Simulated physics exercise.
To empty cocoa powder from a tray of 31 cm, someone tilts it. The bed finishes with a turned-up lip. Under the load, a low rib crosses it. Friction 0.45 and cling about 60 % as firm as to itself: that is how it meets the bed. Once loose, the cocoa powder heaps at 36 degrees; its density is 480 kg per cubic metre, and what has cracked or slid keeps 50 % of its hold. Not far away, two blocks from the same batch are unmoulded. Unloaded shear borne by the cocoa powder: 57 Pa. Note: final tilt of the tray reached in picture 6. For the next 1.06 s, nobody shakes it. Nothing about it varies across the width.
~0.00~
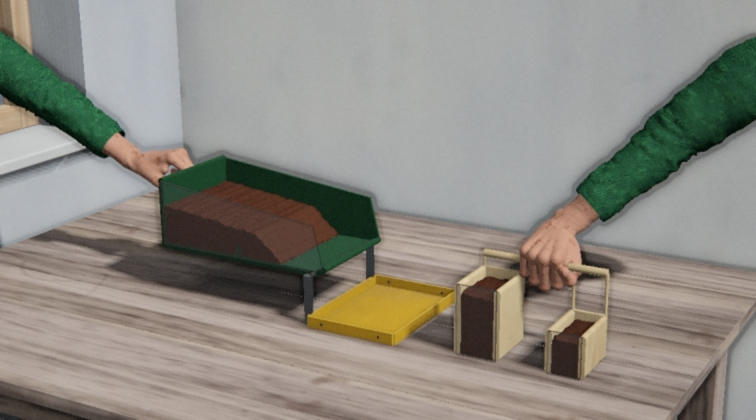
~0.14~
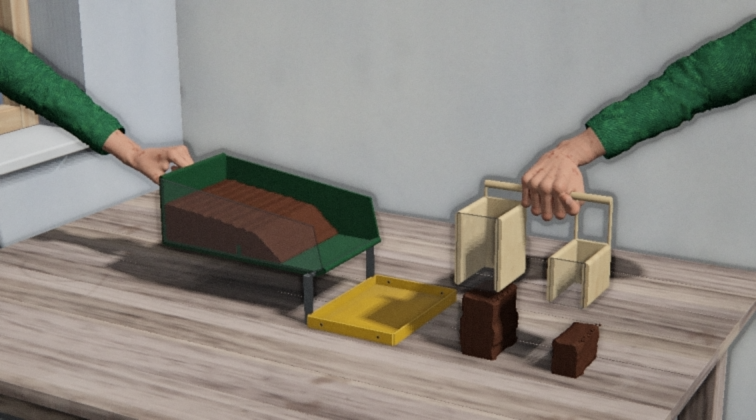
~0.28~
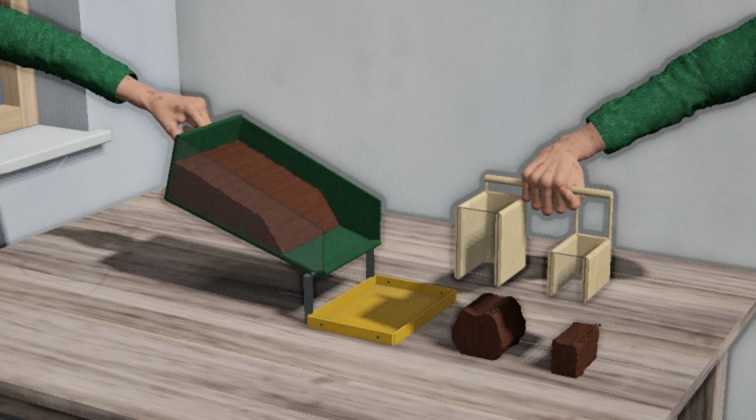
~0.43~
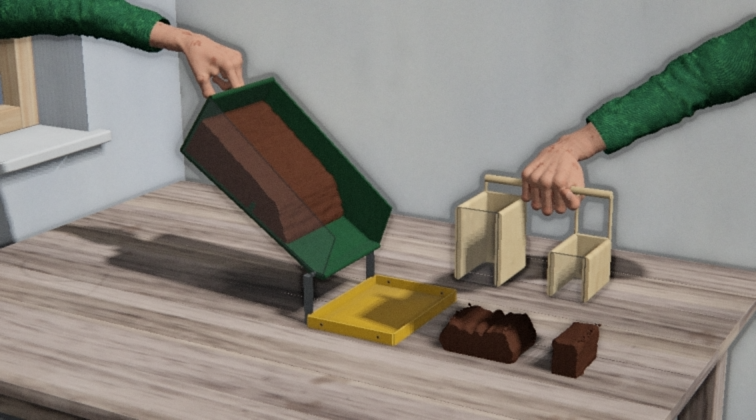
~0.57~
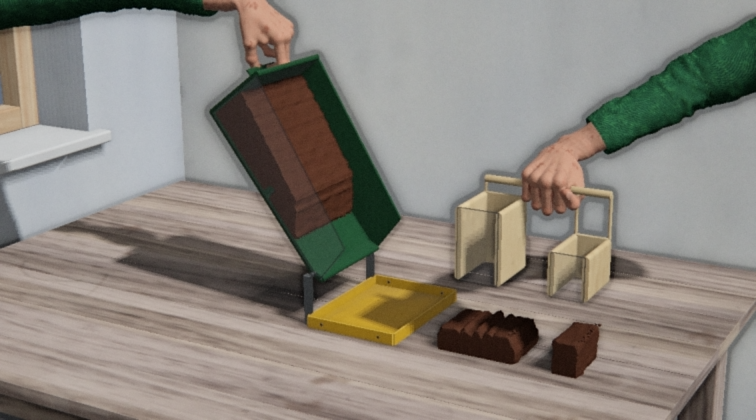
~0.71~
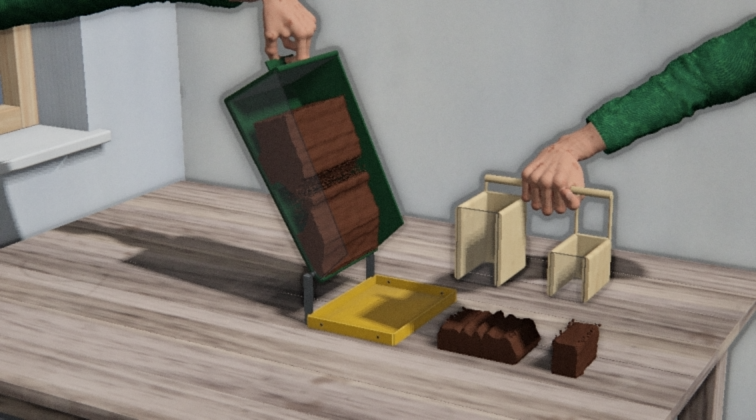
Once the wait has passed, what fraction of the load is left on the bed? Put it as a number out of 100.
Roughly 8 out of 100 is left.
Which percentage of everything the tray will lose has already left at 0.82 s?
Some 30 in a hundred.
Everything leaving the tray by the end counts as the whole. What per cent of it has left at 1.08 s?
Some 100 per cent.
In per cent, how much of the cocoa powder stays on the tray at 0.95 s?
The share is roughly 18 per cent.
After 0.82 s, the tilt is 59 degrees and 72 % is on the bed.
After 0.95 s, the tilt is 59 degrees and 18 % is on the bed.
After 1.08 s, the tilt is 59 degrees and 10 % is on the bed.
After 1.21 s, the tilt is 59 degrees and 8 % is on the bed.
After 1.74 s, at the end, the tilt is 59 degrees and 8 % is on the bed.
